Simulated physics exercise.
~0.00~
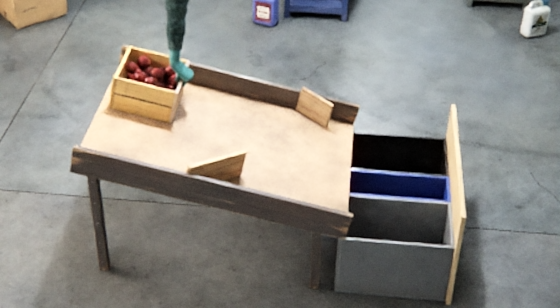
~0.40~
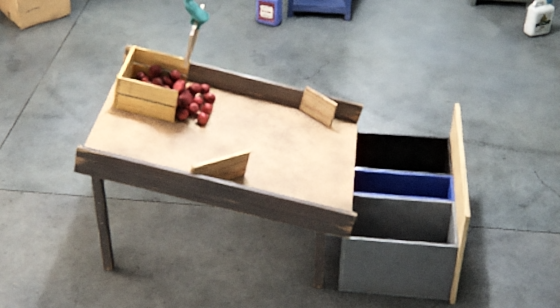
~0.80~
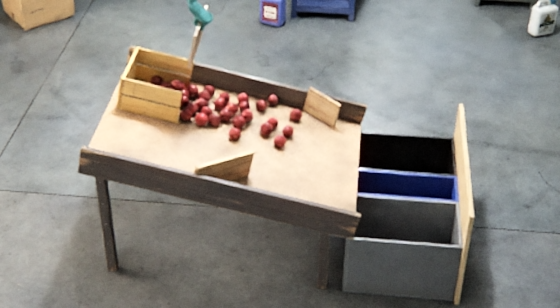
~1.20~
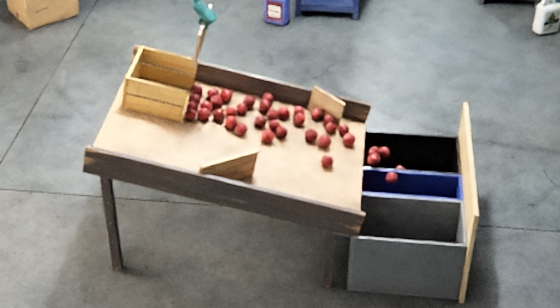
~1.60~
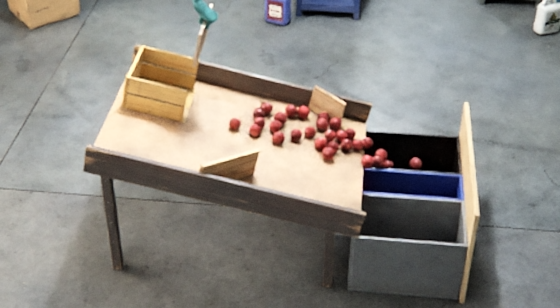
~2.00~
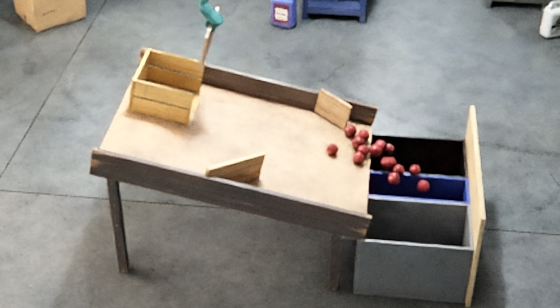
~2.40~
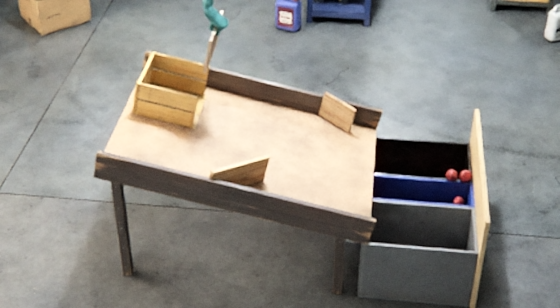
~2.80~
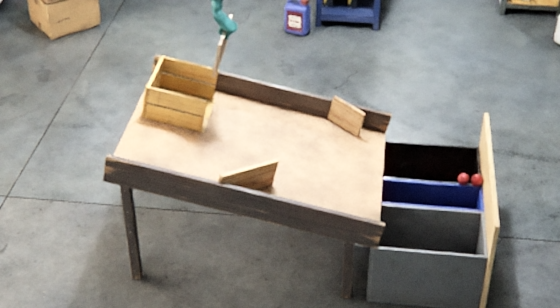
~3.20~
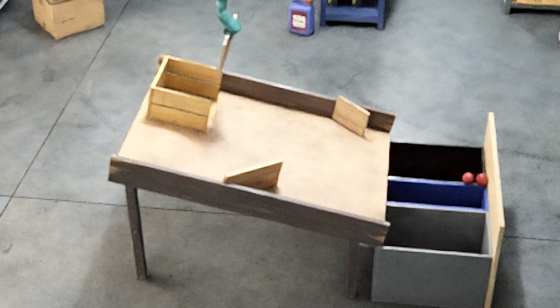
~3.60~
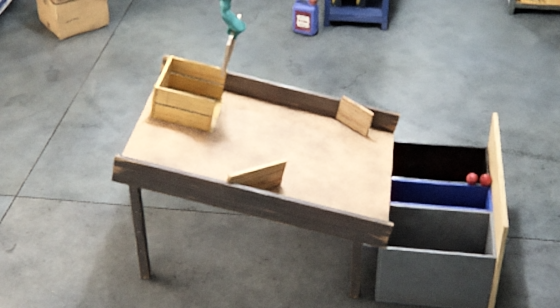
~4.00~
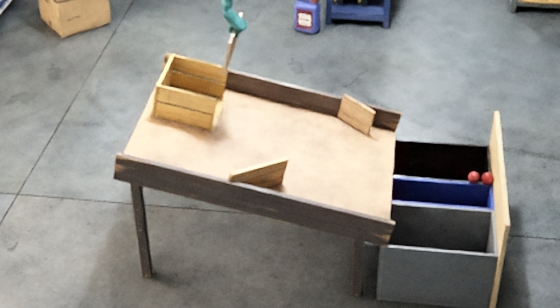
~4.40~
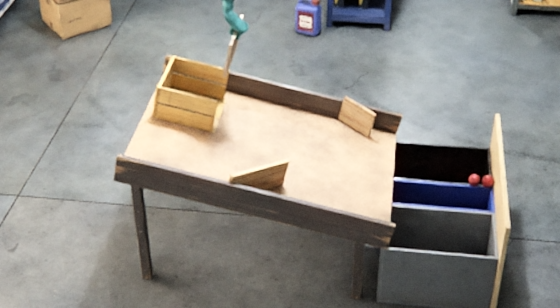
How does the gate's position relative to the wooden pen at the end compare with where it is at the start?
At the start the gate is down at the right side of the pen, holding the apples in. At the end it is raised, leaning and sticking up above the emptied pen beneath the teal gripper.
